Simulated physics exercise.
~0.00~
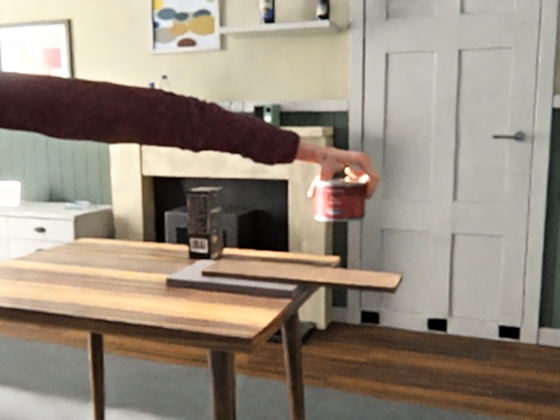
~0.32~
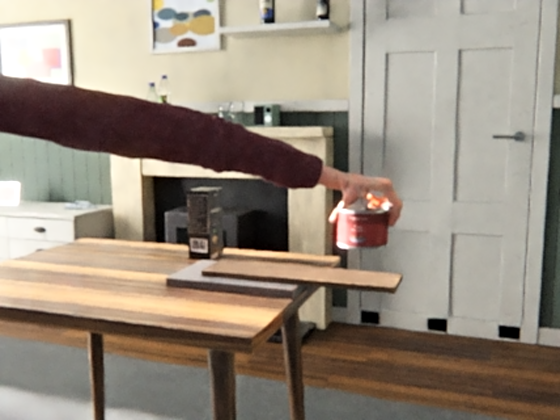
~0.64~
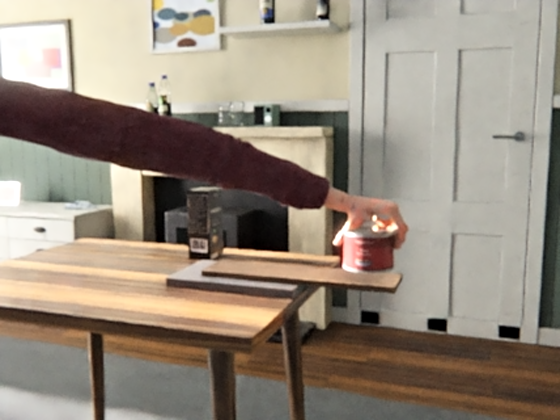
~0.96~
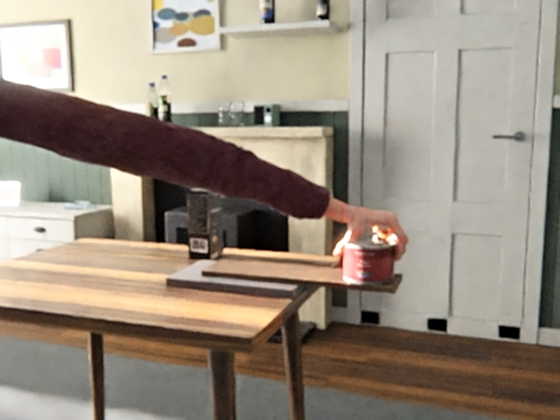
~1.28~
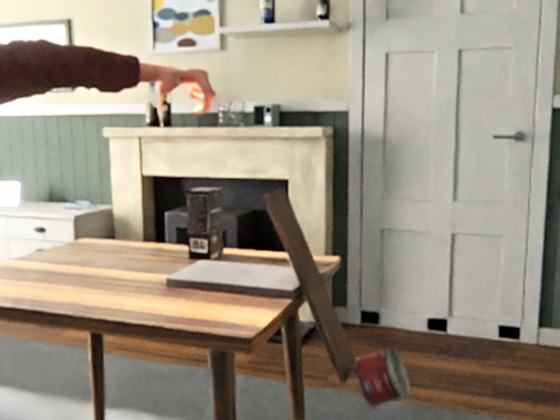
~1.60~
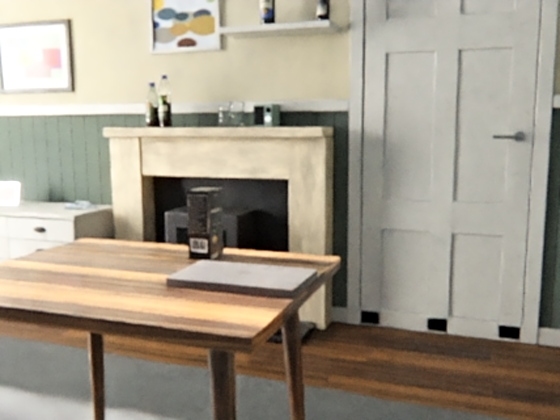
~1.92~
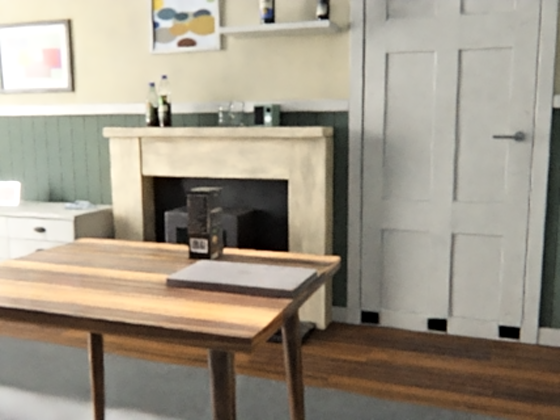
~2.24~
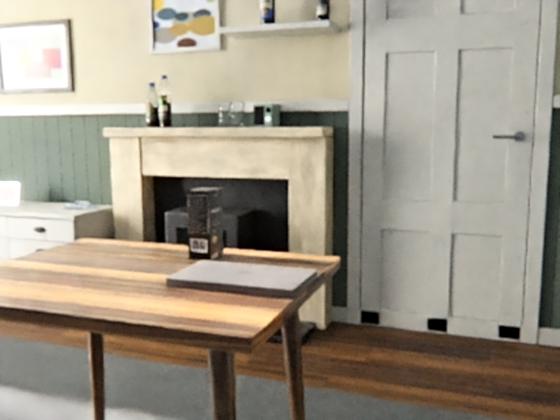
An arm reached in from the left and set a red tub on the end of a brown plank jutting past a wooden table. When the hand let go, plank and tub tipped off and fell from view, leaving the grey slab and dark carton unmoved.
